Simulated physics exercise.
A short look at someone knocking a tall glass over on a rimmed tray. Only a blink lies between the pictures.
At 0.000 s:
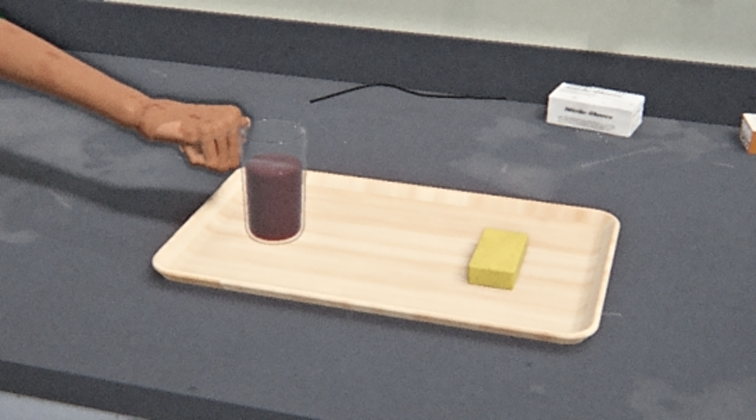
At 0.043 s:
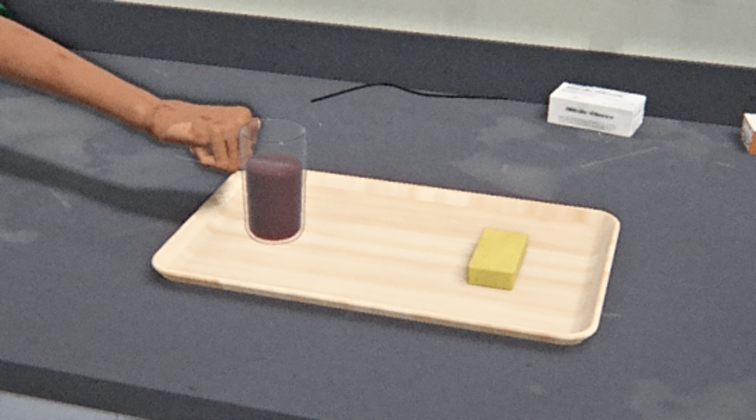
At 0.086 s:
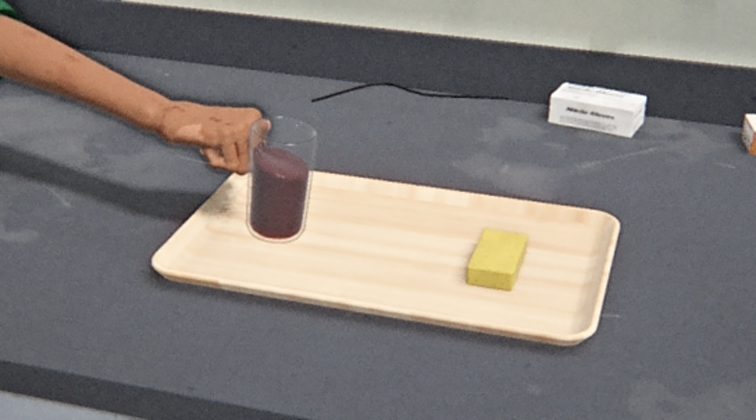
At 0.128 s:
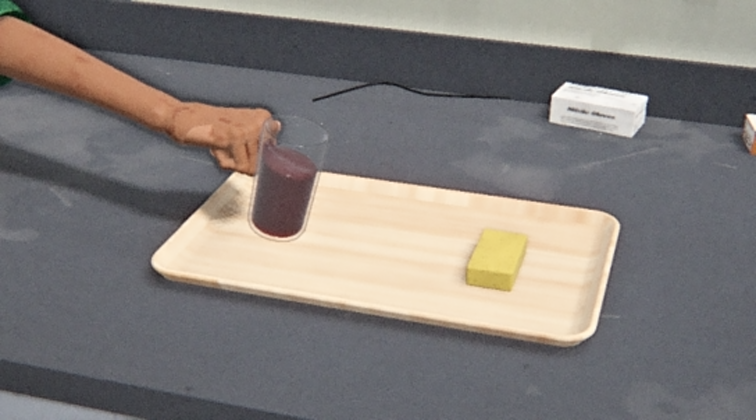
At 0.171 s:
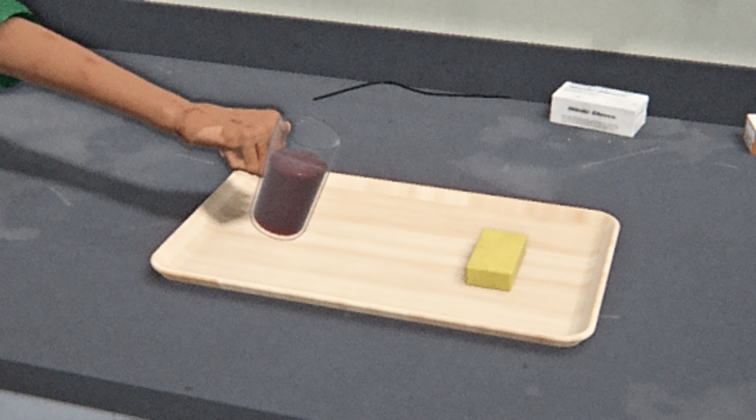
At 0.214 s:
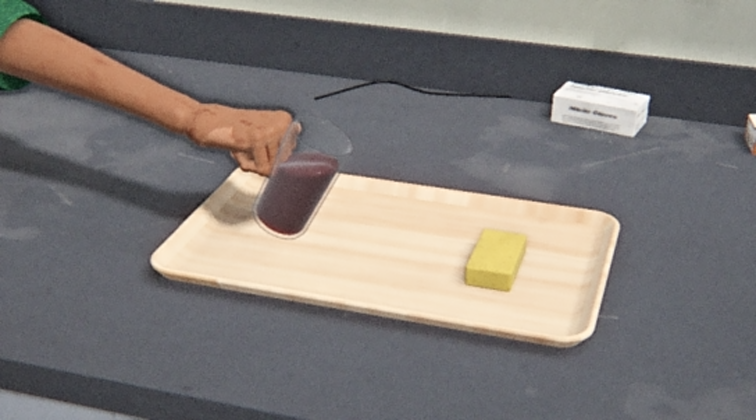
At the start, a hand rests against the left side of an upright tall glass of dark red liquid on a pale wooden tray, with a yellow block to the right. The hand then pushes rightward, and the glass leans steadily further to the right while the block stays still.
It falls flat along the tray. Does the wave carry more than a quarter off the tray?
In the end three quarters and more stay on the tray.
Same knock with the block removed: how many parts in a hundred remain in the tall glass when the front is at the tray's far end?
Close to 55 per cent.
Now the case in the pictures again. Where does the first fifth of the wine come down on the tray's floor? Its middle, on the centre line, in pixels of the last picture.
Roughly at (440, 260).
A moment on, the tall glass is falling and 100 per cent is in the glass, 0 on the tray and 0 above or beyond its rim.
Next, the tall glass lies on its side and 81 per cent is in the glass, 8 on the tray and 11 above or beyond its rim.
Then the tall glass lies on its side and 45 per cent is in the glass, 38 on the tray and 17 above or beyond its rim.
Later the tall glass lies on its side and 23 per cent is in the glass, 67 on the tray and 9 above or beyond its rim.
At rest 91 per cent is held by tray and glass, 9 is off the tray.
